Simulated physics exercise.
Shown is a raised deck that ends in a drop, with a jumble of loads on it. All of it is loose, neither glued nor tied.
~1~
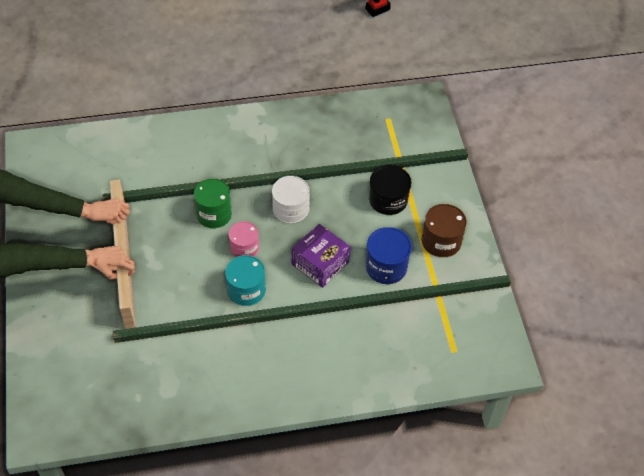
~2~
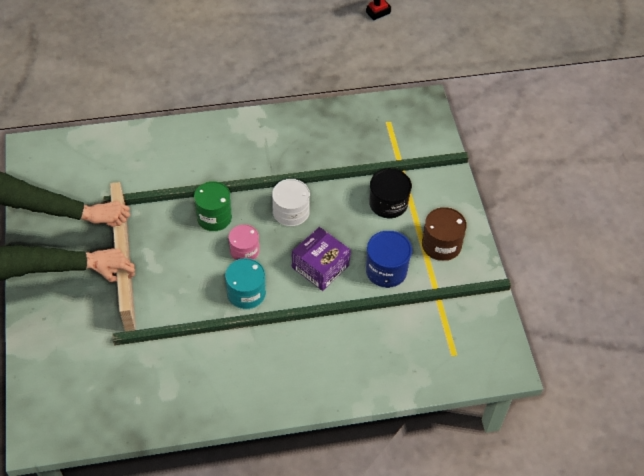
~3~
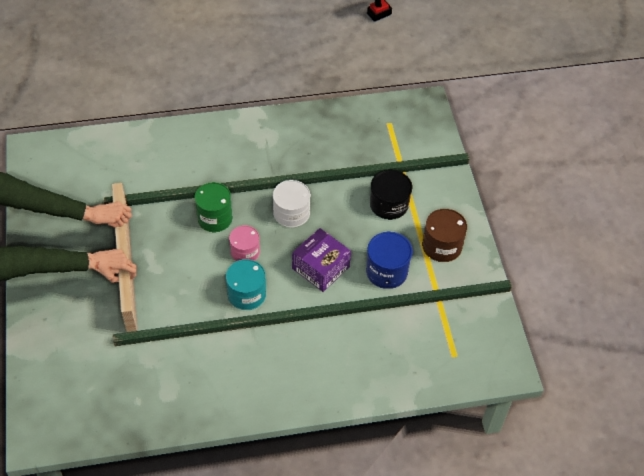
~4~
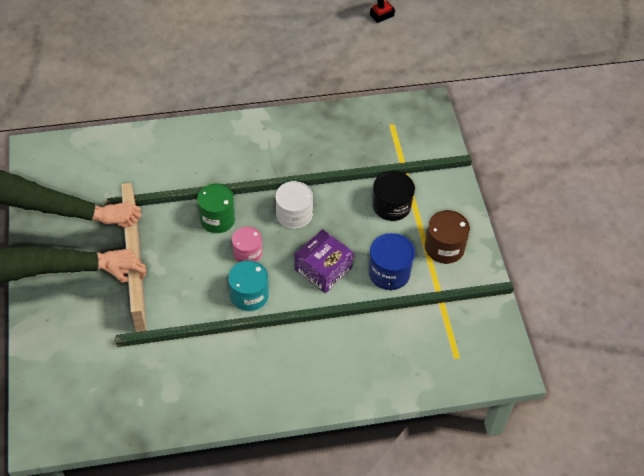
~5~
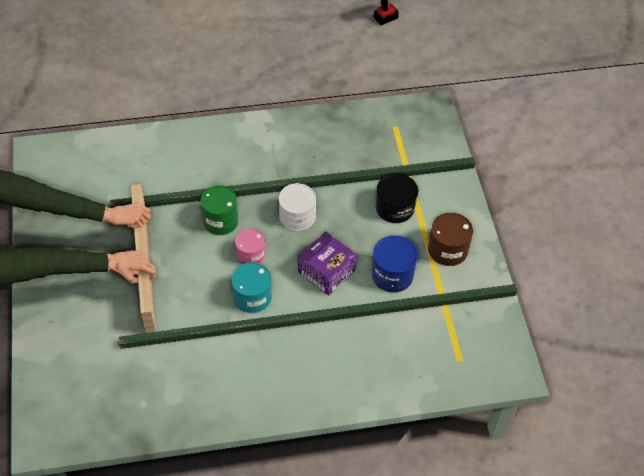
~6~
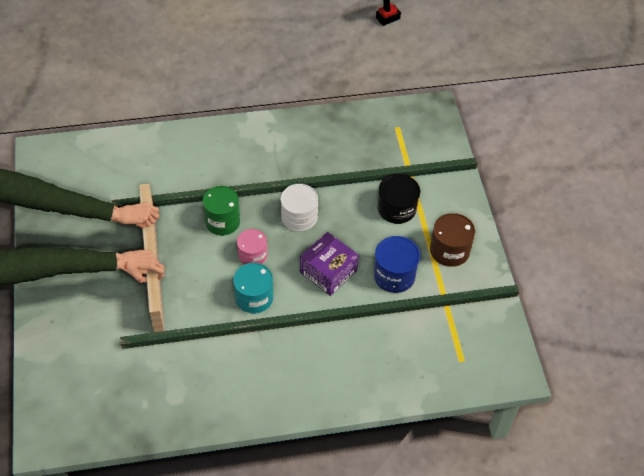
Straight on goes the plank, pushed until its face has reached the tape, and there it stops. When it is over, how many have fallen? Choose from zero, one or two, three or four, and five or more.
When it is over, one or two have fallen.
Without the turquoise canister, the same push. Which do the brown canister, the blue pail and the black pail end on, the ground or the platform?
Obs.: Brown canister is not lost, blue pail is not lost, black pail does drop.
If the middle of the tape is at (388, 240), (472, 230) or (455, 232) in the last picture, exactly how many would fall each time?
The counts would be 0, 5 and 4.
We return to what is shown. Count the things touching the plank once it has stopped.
That number would be 4.
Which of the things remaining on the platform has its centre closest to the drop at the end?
It would be the blue pail.
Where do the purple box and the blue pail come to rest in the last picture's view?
The purple box settles near (459, 232); as for the blue pail, near (500, 263).
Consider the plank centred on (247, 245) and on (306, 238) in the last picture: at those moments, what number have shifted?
So 3, and at the other place 5.
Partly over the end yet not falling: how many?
The count is 1.
A little later, none off yet; brown canister at rest near (452, 240); black pail at rest near (398, 199); blue pail at rest near (396, 265).
Next, none off yet; brown canister at rest near (452, 240); black pail shifted a little near (420, 199); blue pail shifted a little near (406, 266).
When it is over, the number that fall off is one or two; down, black pail and brown canister.
